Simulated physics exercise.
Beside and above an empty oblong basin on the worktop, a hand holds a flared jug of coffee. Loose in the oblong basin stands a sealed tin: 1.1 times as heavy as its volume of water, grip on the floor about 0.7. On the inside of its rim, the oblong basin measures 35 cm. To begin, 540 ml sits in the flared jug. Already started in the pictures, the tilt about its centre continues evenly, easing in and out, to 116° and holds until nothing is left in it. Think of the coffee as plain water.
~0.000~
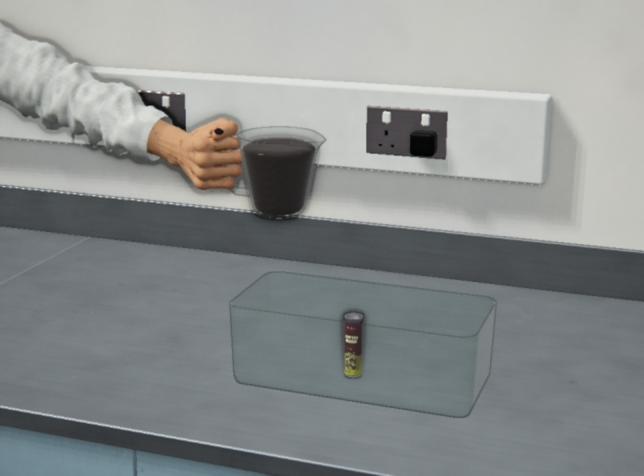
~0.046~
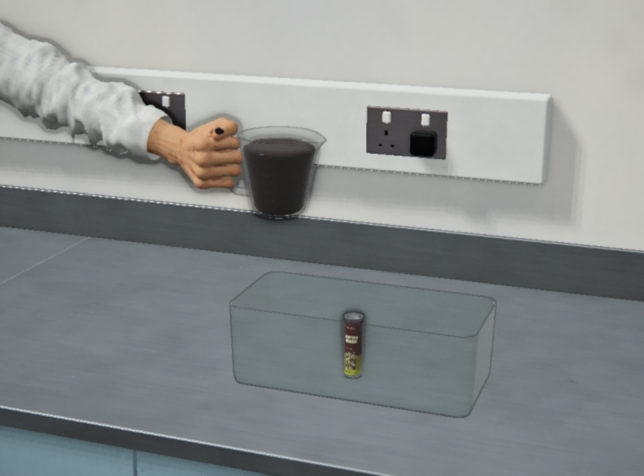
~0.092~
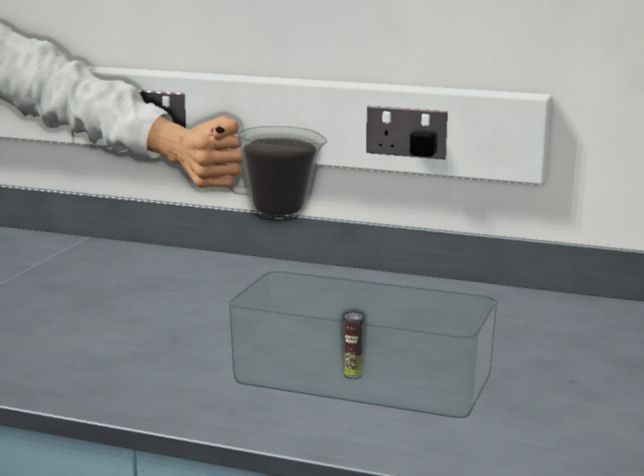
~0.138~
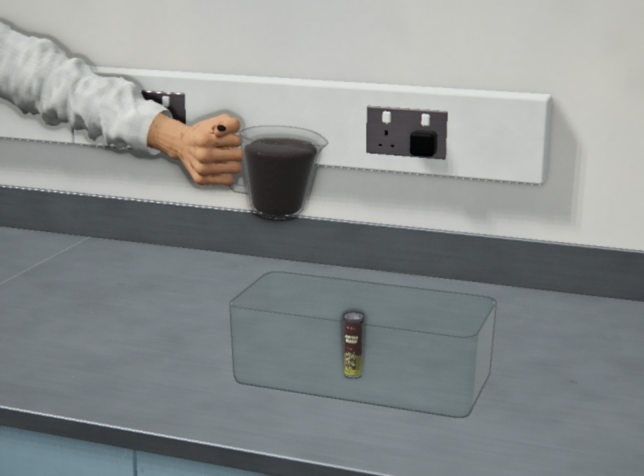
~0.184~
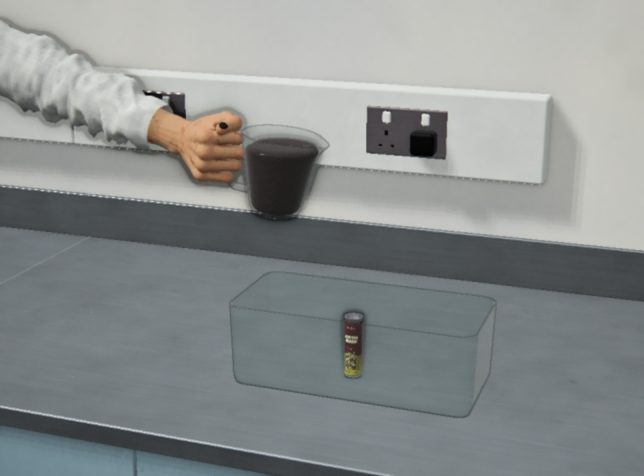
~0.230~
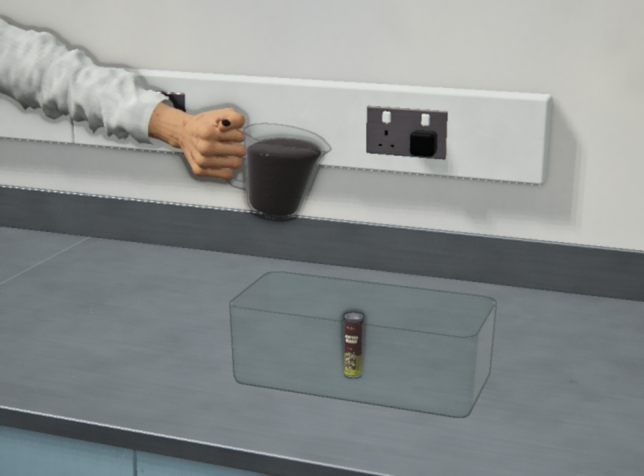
On a grey worktop, a hand tilting a flared jug of dark liquid slightly rightward above a clear oblong basin holding a small tin.
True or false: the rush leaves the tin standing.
True.
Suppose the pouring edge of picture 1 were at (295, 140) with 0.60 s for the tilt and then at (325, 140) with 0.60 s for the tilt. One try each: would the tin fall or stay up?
Try 1: Tipped over; try 2: Tipped over.
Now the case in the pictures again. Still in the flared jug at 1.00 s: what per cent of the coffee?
About 8 percent.
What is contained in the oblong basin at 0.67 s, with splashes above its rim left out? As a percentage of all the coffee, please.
8 %, roughly.
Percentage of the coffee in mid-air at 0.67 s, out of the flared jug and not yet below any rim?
Near 24 in a hundred.
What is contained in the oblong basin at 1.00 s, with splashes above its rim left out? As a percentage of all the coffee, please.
That comes to about 74 percent.
After 0.67 s the tilt is 68° and 68 per cent is still to pour; the tin stands where it began.
After 1.00 s the tilt is 108° and 8 per cent is still to pour; the tin stands where it began.
After 1.34 s the tilt is 116° and 0 per cent is still to pour; the tin stands 1 cm from where it began.
After 1.71 s the tilt is 116° and 0 per cent is still to pour; the tin stands 1 cm from where it began.
In the end the tin stands 1 cm from where it began.
